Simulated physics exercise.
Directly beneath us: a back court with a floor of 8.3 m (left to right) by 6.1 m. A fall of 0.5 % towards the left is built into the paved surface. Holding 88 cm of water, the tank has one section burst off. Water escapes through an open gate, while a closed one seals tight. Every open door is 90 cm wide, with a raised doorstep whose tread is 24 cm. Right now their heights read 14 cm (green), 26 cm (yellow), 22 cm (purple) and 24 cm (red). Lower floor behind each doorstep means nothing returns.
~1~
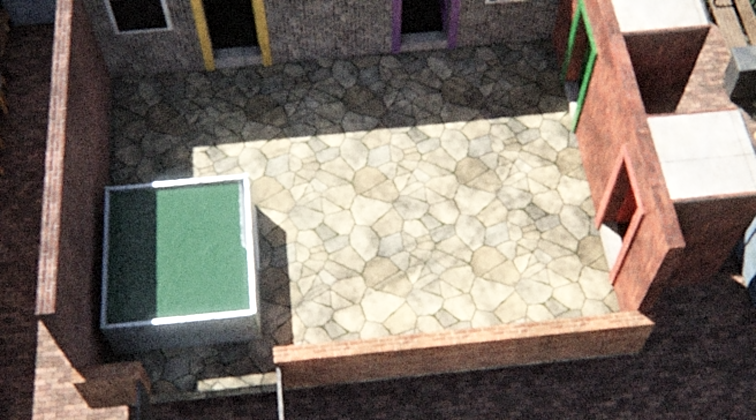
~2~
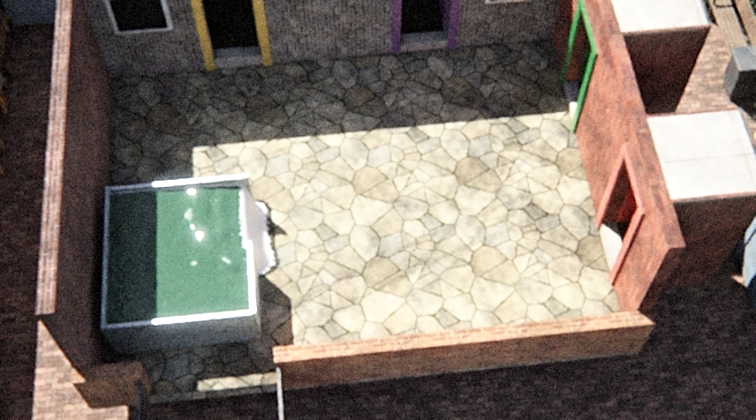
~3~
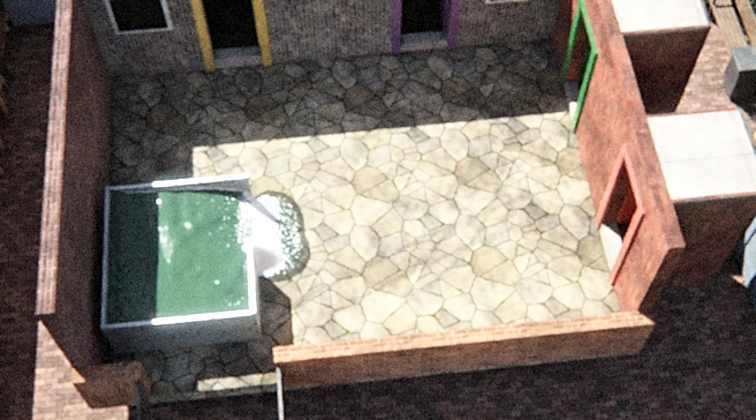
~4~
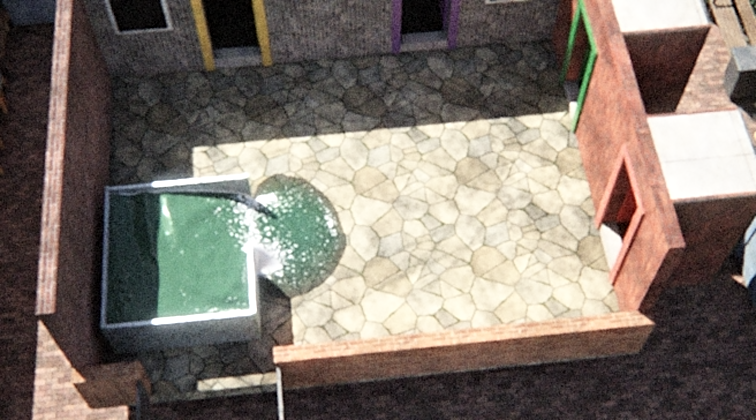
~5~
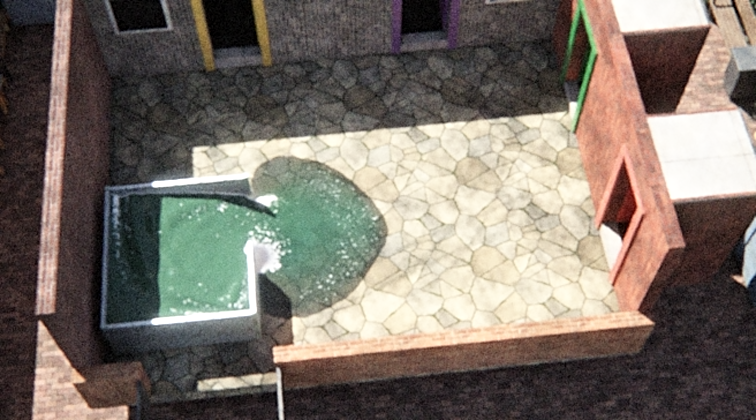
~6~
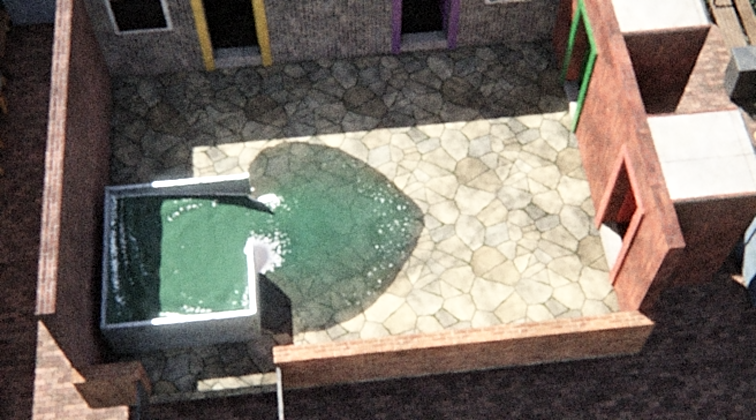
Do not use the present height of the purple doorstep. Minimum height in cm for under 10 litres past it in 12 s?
Approx. 15 cm.
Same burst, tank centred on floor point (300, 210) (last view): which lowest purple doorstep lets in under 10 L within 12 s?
At least roughly 17 cm high.
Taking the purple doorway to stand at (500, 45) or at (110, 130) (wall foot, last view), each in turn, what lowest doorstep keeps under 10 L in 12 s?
First place around 23 cm, second around 11.0 cm.
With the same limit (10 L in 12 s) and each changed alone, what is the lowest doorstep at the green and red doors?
You'd want some 21 cm at green and some 22 cm at red.
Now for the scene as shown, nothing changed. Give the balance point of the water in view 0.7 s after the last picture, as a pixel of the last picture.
I'd put it close to (244, 257).
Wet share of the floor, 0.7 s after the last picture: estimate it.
Some 45 in a hundred.
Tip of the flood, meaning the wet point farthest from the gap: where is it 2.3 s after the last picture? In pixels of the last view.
Near (553, 44).
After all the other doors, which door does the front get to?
That would be the yellow door.
Then, 0.7 s after the last picture water covers 45 % of the floor, deepest (52 cm) near (257, 230); it has not reached the purple door.
Then, 2.3 s after the last picture water covers 70 % of the floor, deepest (46 cm) near (556, 59); 16 cm at the purple door, 0 litres in over its 22 cm doorstep.
Then, 11.3 s after the last picture water covers 100 % of the floor, deepest (19 cm) near (106, 303); 8 cm at the purple door, 0 litres in over its 22 cm doorstep.
At the purple door as built, the water peaked near 19 cm, 1.5 s after the last picture.
With a doorstep of 12.5 cm, 28 litres would have come in within the 12 s; with 16.5 cm, 5 litres. So under 10 litres takes about 15 cm.
